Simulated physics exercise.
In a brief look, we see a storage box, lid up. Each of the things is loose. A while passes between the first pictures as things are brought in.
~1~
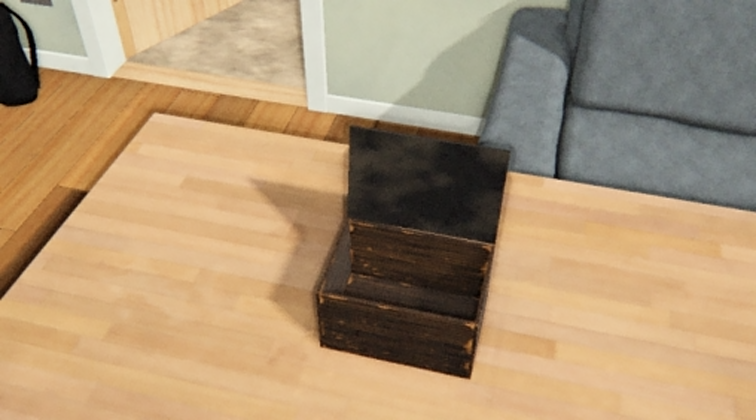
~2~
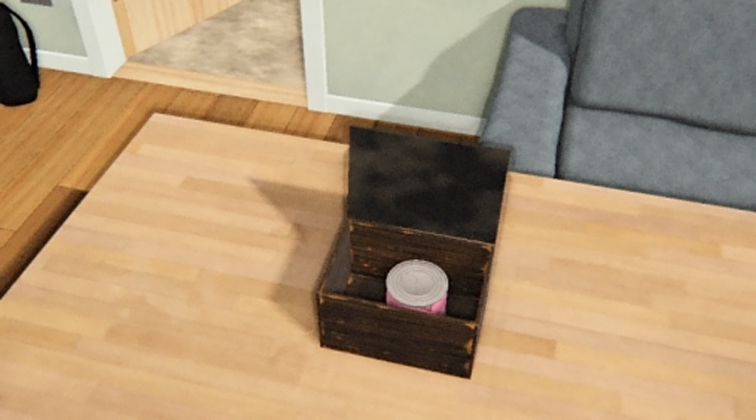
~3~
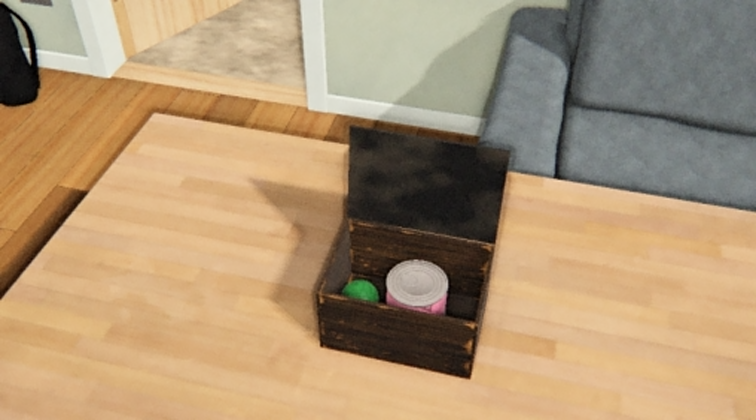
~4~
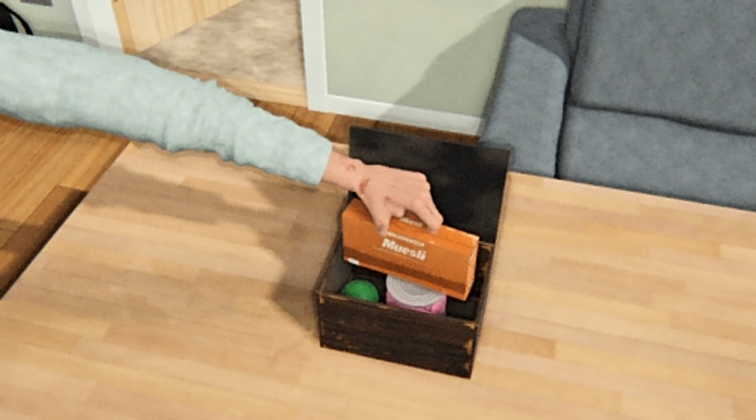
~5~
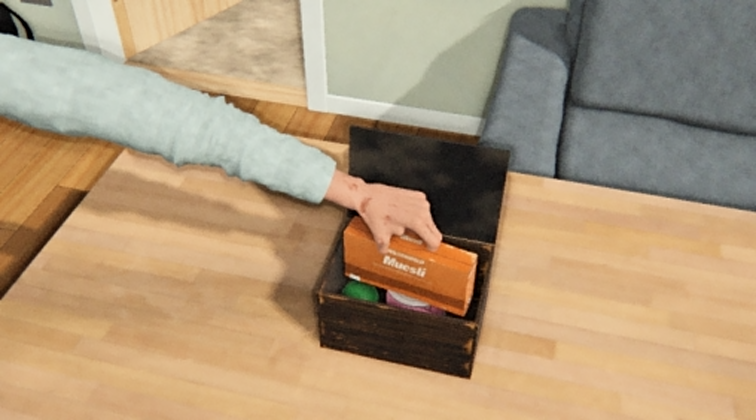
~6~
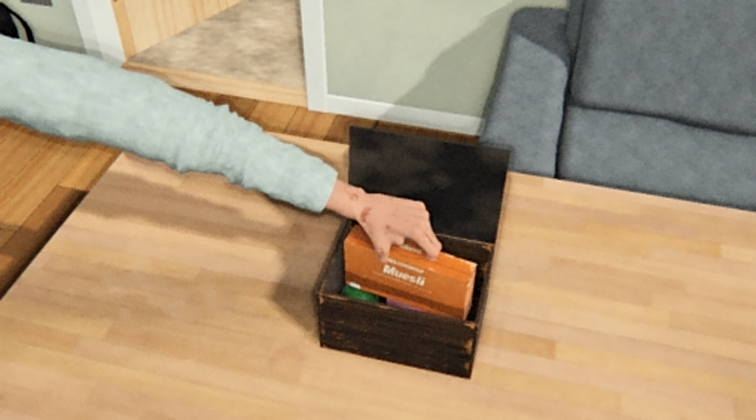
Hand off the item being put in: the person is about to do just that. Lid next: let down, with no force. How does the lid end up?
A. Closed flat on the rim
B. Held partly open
The answer is B.
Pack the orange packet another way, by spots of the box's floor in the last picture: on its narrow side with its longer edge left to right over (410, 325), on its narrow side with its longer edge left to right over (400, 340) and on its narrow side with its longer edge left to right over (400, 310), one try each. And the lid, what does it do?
The first time it is kept open, the next time it is kept open, and the last time it is kept open.
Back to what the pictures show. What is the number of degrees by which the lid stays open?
Angle above rim: About 35°.
Then, 1.50 s past the last view, lid 66° above the rim.
Then, 2.20 s past the last view, lid 34° above the rim.
Finally, lid 35° above the rim; all 3 still in place. Final places as the last picture's camera would see them, orange packet near (410, 272).
